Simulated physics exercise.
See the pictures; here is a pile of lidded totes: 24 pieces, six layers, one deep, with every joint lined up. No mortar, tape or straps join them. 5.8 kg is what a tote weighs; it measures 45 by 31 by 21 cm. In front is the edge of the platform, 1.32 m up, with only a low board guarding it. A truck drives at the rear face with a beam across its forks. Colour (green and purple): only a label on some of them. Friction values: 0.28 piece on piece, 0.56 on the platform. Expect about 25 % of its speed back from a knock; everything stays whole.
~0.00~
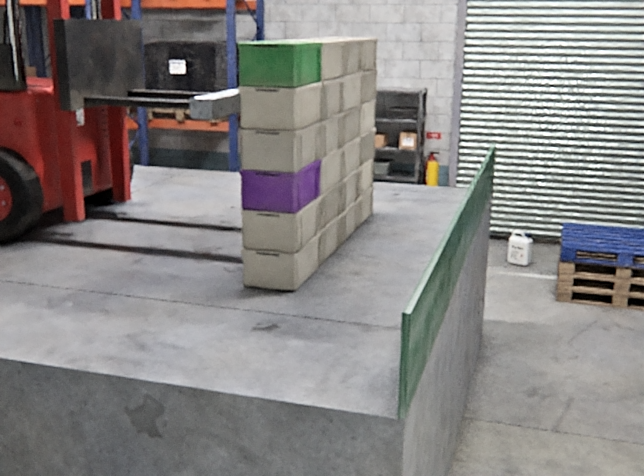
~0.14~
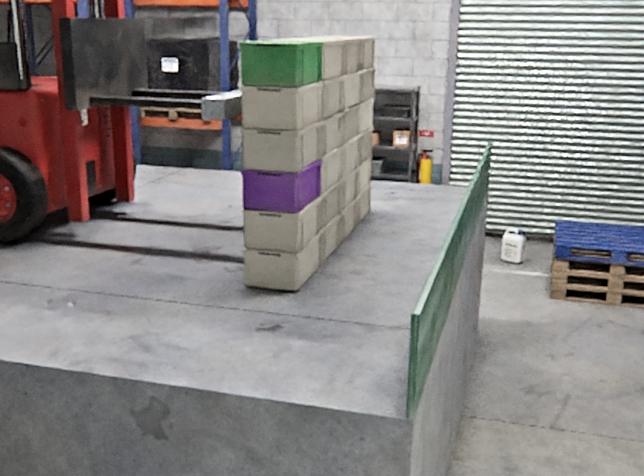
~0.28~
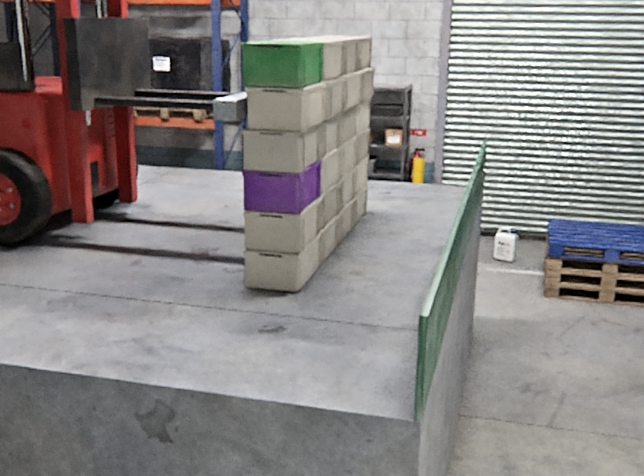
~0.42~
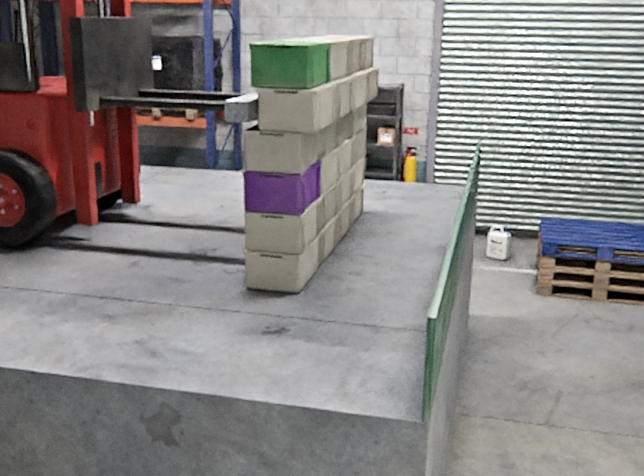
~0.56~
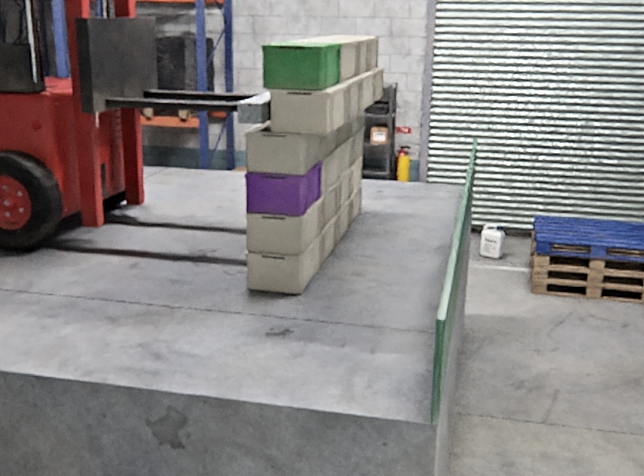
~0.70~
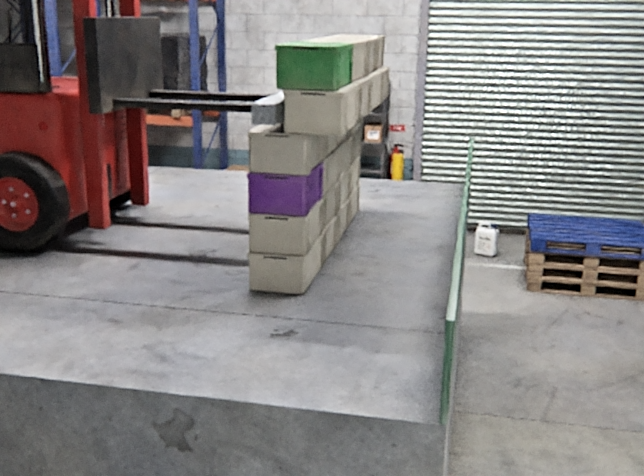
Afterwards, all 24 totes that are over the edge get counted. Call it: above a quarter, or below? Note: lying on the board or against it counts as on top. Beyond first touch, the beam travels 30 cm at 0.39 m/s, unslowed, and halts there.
Below.
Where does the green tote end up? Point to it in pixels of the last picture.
Its centre ends up near pixel (383, 269) in the last picture.
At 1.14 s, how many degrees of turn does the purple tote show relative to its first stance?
Rotation: Approx. 0°.
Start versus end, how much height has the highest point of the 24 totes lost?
Drop: Around 40 cm.
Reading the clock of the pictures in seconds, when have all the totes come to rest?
Somewhere near 2.0 seconds.
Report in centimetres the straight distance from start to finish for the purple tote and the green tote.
Distances: Purple 0, green 120 (cm).
Around 0.94 s, none of the 24 totes over the edge, 8 disturbed; green tote tipped 21°.
Around 1.14 s, none of the 24 totes over the edge, 8 disturbed; green tote tipped 71°, 30 cm lower.
Around 1.42 s, none of the 24 totes over the edge, 8 disturbed; green tote tipped 72°, 98 cm lower.
Finally (2.2 s), none of the 24 totes over the edge, 10 disturbed; purple tote unmoved; green tote 1.05 m lower. That is 0 per cent. Seen by the last camera, middles, purple tote near (287, 186), green tote near (383, 269).
